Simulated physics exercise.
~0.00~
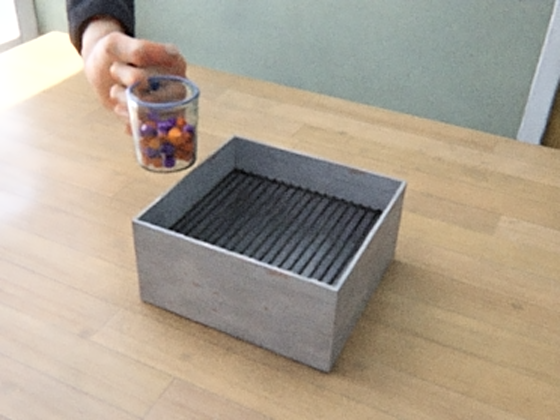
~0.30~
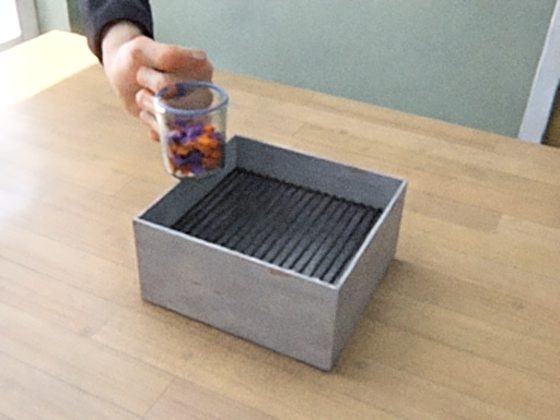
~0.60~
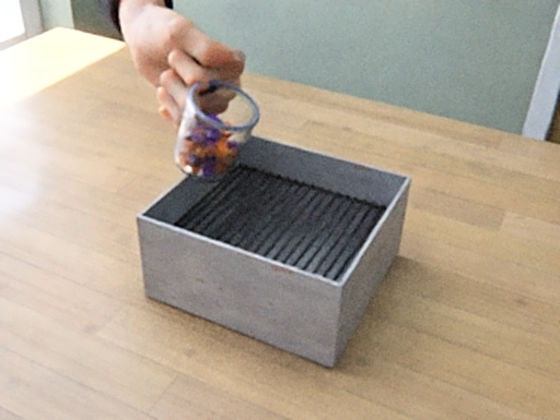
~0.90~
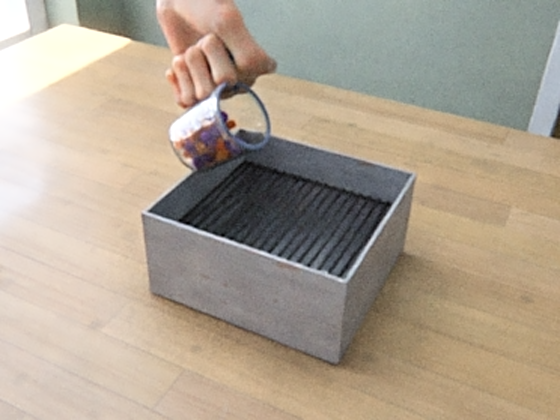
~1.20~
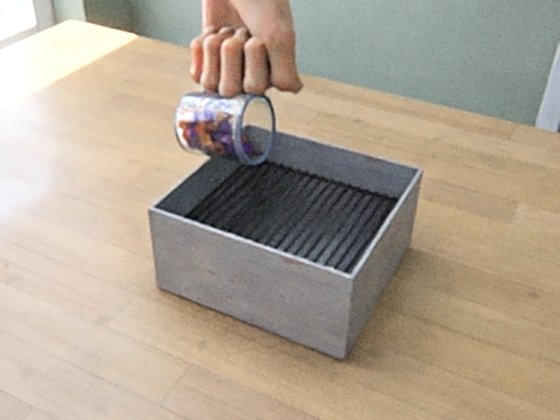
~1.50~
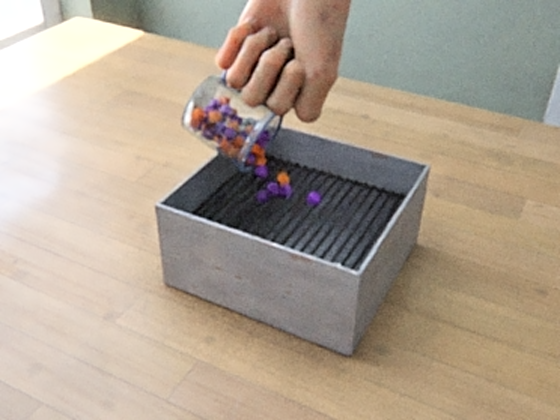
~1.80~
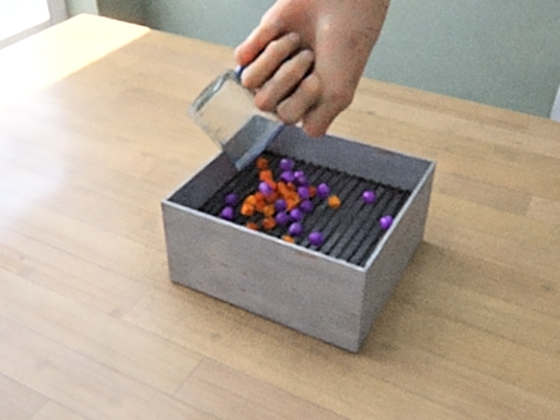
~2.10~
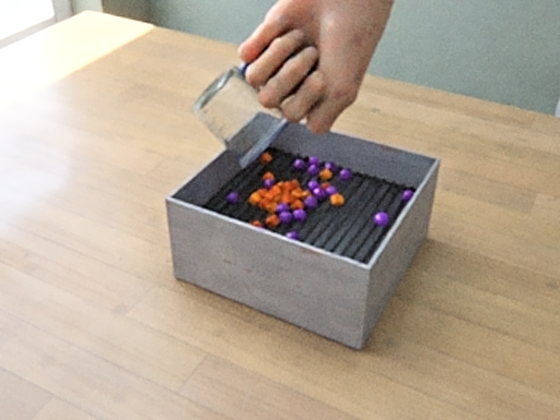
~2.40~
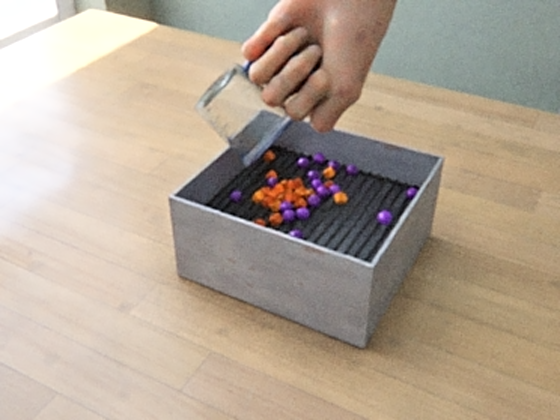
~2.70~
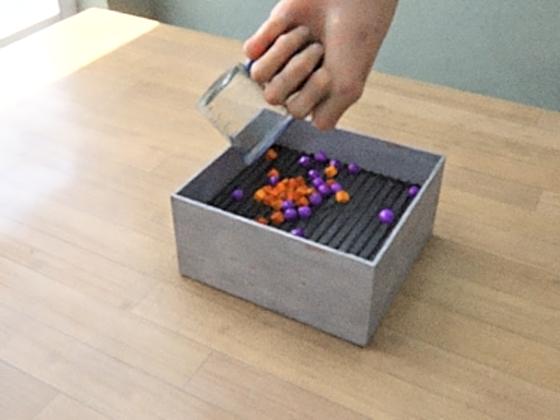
A hand in a dark sleeve holds a clear cup of purple and orange bits above a wooden table, seen from above at an angle. Below it sits a square grey box with dark parallel wires across its inside, and a green wall stands behind. The hand moves right over the box's near-left side and tips the cup onto its side. A few mostly purple bits fall first, then the rest tumble out as the cup turns mouth down. Orange bits cluster left of the middle while purple ones scatter wider, some rightward. All rest on the wires, beneath the emptied, still-tilted cup.
